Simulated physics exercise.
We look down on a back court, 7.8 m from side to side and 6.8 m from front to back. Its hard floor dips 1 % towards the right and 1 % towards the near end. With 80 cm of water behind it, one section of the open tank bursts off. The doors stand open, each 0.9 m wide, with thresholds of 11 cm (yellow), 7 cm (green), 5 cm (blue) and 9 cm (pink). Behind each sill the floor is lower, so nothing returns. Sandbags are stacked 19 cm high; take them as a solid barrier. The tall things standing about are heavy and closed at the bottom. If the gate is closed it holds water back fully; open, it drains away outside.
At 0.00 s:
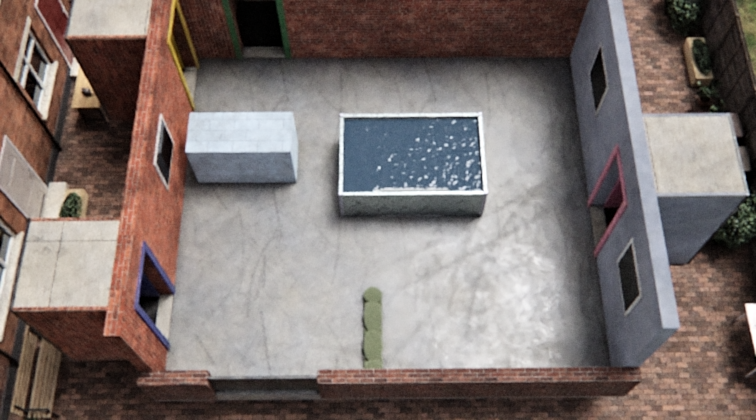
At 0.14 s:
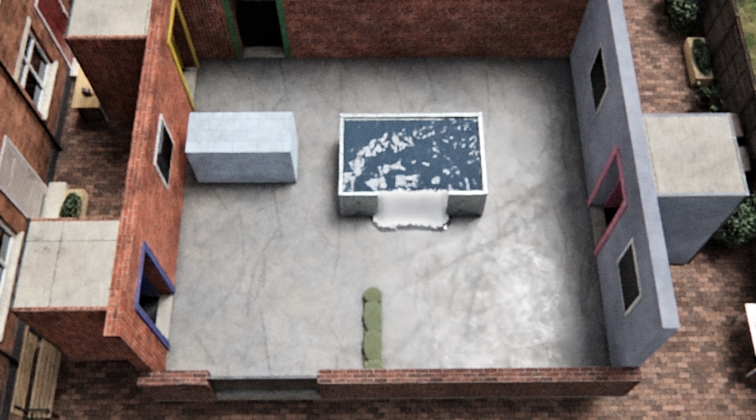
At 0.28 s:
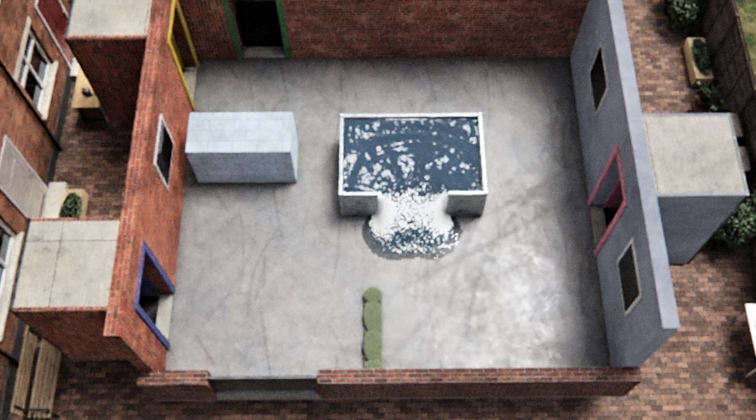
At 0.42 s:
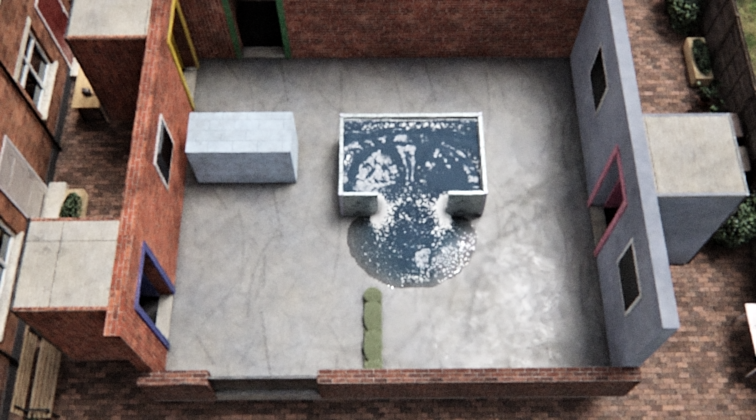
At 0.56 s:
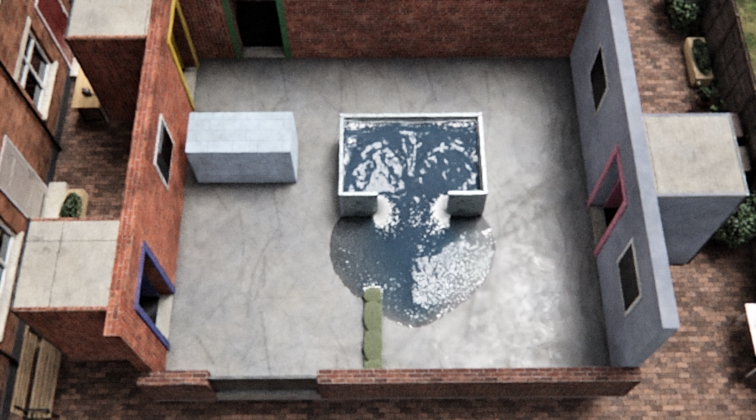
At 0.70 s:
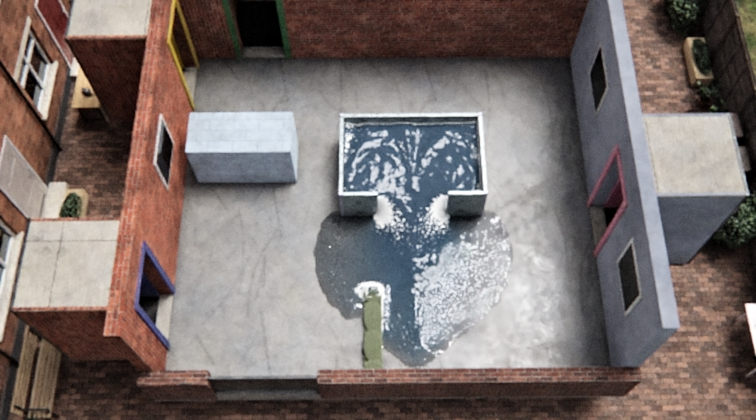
Water bursts from the near side of an open tank and spreads around a green barrier.
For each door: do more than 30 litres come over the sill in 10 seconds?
Door by door: At the yellow door it keeps below the limit; at the green door it stays under the limit; at the blue door it passes the limit; at the pink door it stays under the limit.
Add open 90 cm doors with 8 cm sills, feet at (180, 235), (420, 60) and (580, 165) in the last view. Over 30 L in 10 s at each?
In turn: Under, under, under.
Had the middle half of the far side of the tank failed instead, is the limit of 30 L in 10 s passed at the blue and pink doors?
Against that limit: Blue below, pink below.
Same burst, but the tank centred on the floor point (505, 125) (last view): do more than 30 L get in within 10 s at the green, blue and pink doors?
Then: Green under, blue under, pink past it.
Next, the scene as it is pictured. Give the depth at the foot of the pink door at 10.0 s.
Roughly 8.0 cm deep.
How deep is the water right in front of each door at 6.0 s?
In cm: Yellow 0, green 0, blue 10, pink 10.
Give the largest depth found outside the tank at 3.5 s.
About 34 cm.
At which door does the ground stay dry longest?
It is the green one.
After 1.4 s water covers 30 % of the floor and is deepest (52 cm) near (395, 380); yellow door not reached, green door not reached, blue door not reached, pink door not reached.
After 2.2 s water covers 35 % of the floor and is deepest (53 cm) near (603, 379); yellow door not reached, green door not reached, blue door not reached, pink door not reached.
After 3.5 s water covers 45 % of the floor and is deepest (34 cm) near (592, 379); yellow door not reached, green door not reached, blue door 13 cm at the sill, 11 L in, pink door 7 cm at the sill, 0 L in.
After 6.0 s water covers 70 % of the floor and is deepest (24 cm) near (603, 379); yellow door not reached, green door not reached, blue door 10 cm at the sill, 65 L in, pink door 10 cm at the sill, 1 L in.
After 10.0 s water covers 95 % of the floor and is deepest (16 cm) near (603, 379); yellow door 1 cm at the sill, 0 L in, green door 3 cm at the sill, 0 L in, blue door 4 cm at the sill, 75 L in, pink door 8 cm at the sill, 3 L in.
